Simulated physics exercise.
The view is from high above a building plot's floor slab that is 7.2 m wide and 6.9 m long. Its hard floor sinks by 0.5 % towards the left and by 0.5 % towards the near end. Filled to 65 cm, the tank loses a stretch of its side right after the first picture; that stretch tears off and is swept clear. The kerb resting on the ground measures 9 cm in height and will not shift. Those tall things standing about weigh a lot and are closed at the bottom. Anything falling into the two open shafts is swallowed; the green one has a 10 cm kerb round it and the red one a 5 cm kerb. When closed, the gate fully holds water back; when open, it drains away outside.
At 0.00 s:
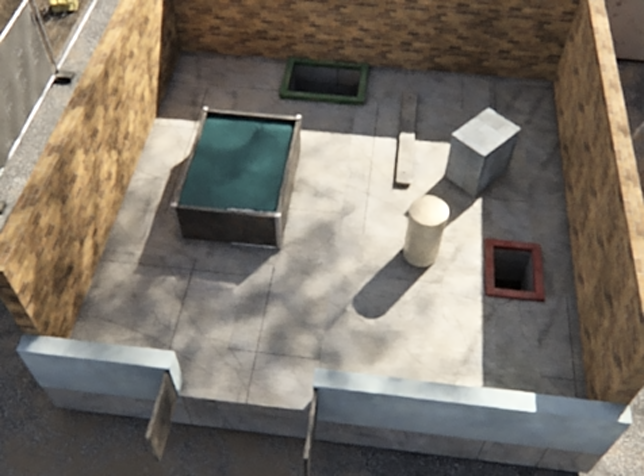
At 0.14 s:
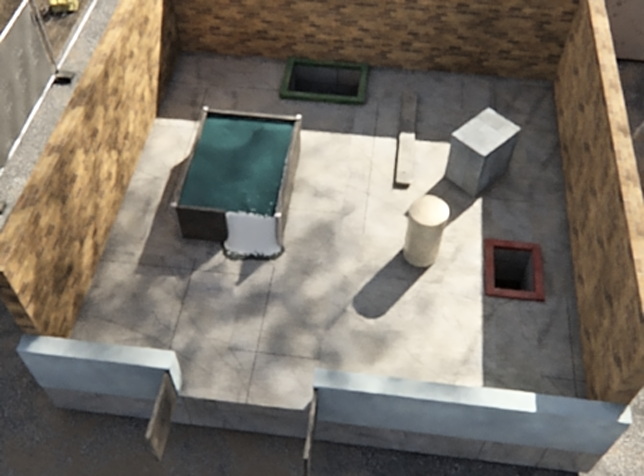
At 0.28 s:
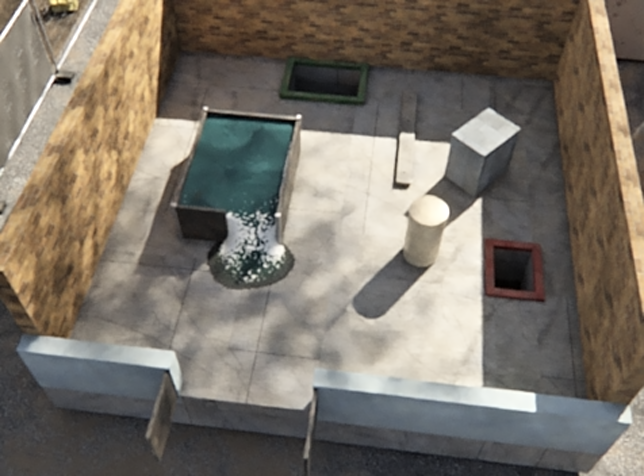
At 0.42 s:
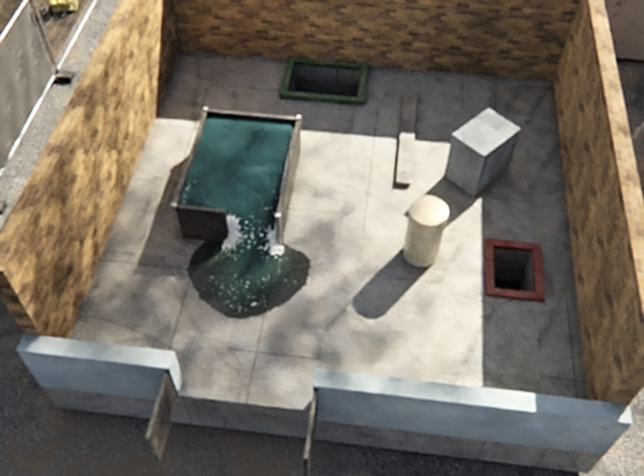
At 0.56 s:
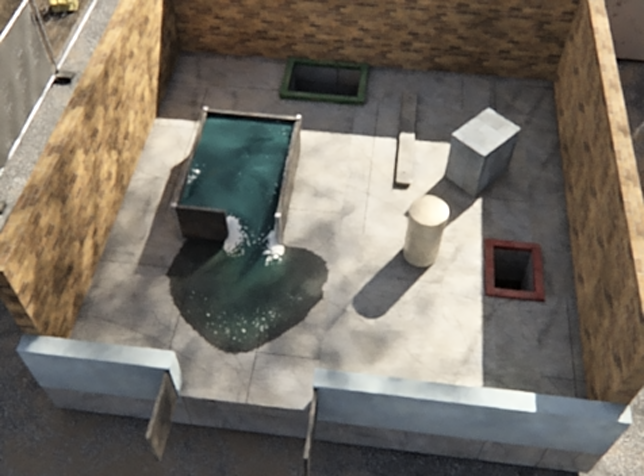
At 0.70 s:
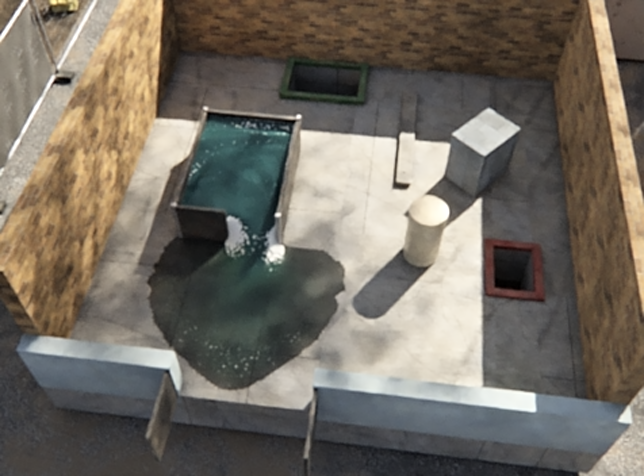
Water bursts through the near side of the tank and spreads across the pale floor.
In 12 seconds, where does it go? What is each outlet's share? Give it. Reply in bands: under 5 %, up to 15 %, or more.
I would say gate opening: Above 15 %; green pit: Under 5 %; red pit: Less than 5 %.
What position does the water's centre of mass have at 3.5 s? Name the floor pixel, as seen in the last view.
Close to (255, 250) in the last picture.
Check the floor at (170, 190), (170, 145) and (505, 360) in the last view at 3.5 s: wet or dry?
Going through the three points: Not yet touched, then not yet touched, then awash.
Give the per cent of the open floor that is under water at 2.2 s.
Covered: Roughly 25 per cent.
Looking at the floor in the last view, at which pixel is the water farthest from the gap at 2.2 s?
About pixel (525, 419).
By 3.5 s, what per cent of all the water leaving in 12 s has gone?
I'd put it at about 50 per cent by that time.
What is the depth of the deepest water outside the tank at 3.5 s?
About 18 cm at most.
After 1.4 s water covers 20 % of the floor and is deepest (29 cm) near (257, 256); gone so far, the gate opening 4 %, the green pit 0 %, the red pit 0 %.
After 2.2 s water covers 25 % of the floor and is deepest (27 cm) near (60, 364); gone so far, the gate opening 12 %, the green pit 0 %, the red pit 0 %.
After 3.5 s water covers 30 % of the floor and is deepest (18 cm) near (257, 256); gone so far, the gate opening 22 %, the green pit 0 %, the red pit 0 %.
After 7.0 s water covers 50 % of the floor and is deepest (10 cm) near (257, 256); gone so far, the gate opening 36 %, the green pit 0 %, the red pit 0 %.
After 12.0 s water covers 60 % of the floor and is deepest (6 cm) near (60, 364); gone so far, the gate opening 46 %, the green pit 0 %, the red pit 0 %.
